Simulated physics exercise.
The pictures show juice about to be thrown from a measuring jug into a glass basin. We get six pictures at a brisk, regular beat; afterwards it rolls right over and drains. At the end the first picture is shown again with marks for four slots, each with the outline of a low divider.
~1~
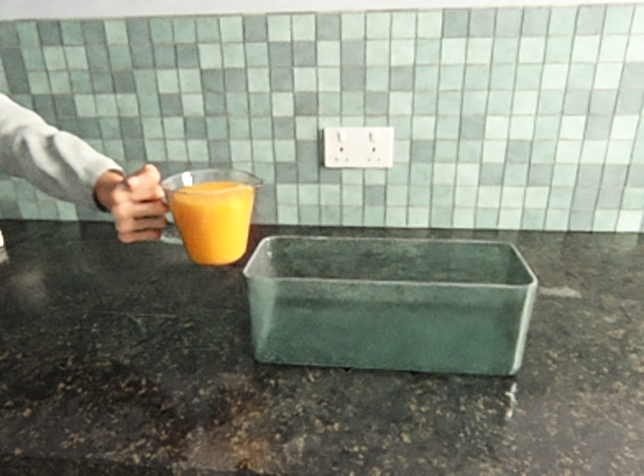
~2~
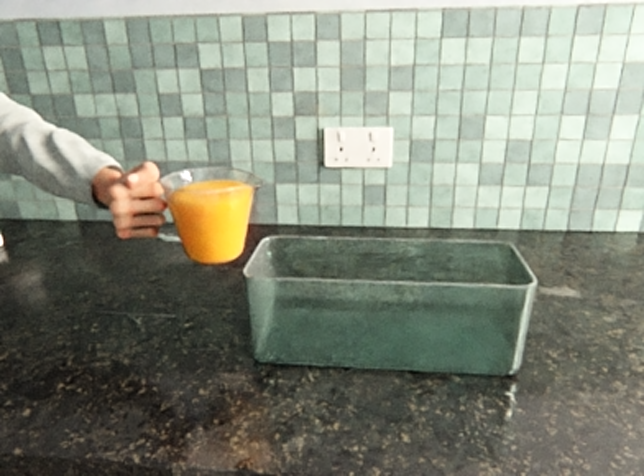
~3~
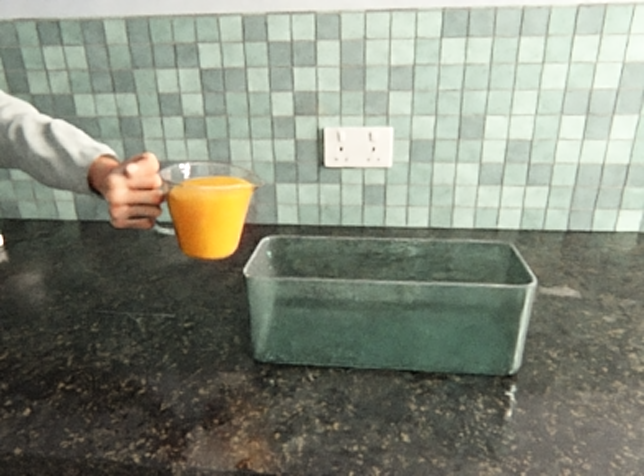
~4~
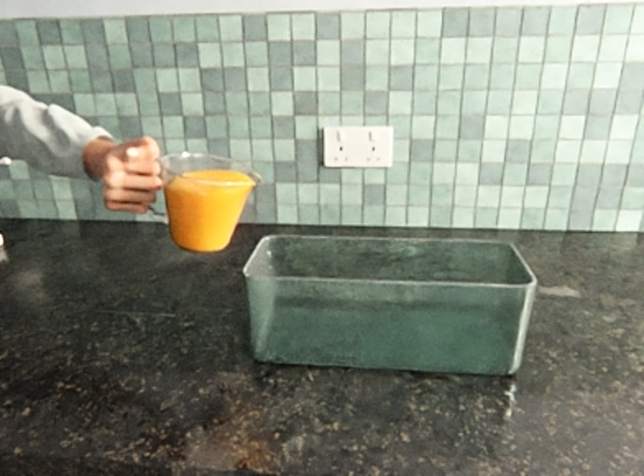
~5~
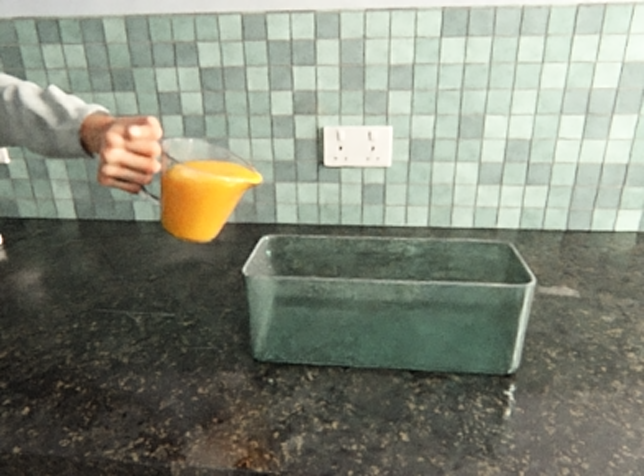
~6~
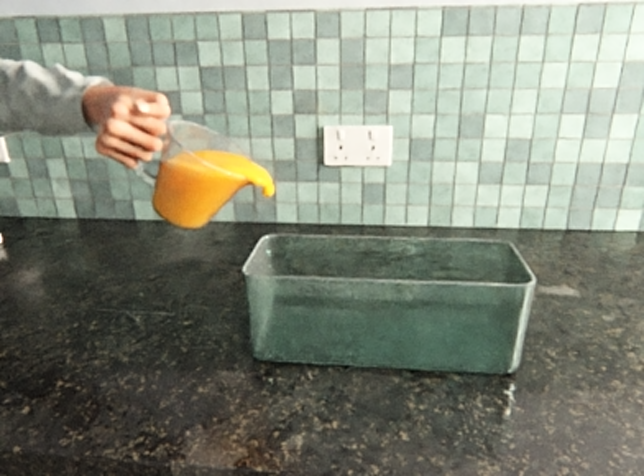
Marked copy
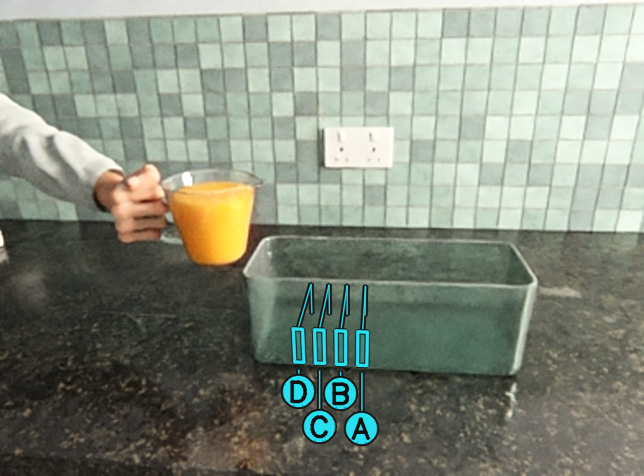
A hand tilts a glass jug to the right until orange juice passes its lip.
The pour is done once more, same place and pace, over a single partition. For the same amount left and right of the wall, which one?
B.
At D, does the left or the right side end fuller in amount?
The right side.
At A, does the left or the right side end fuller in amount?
The left one.
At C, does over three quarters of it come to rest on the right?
Yes, it does.
In cyan, A at (361, 372); B at (340, 371); C at (319, 370); D at (298, 369).
With A, about 93 % ends left of the wall and 4 % right of it; 3 % is lost outside.
With B, about 56 % ends left of the wall and 43 % right of it.
With C, about 10 % ends left of the wall and 90 % right of it.
With D, about 4 % ends left of the wall and 96 % right of it.
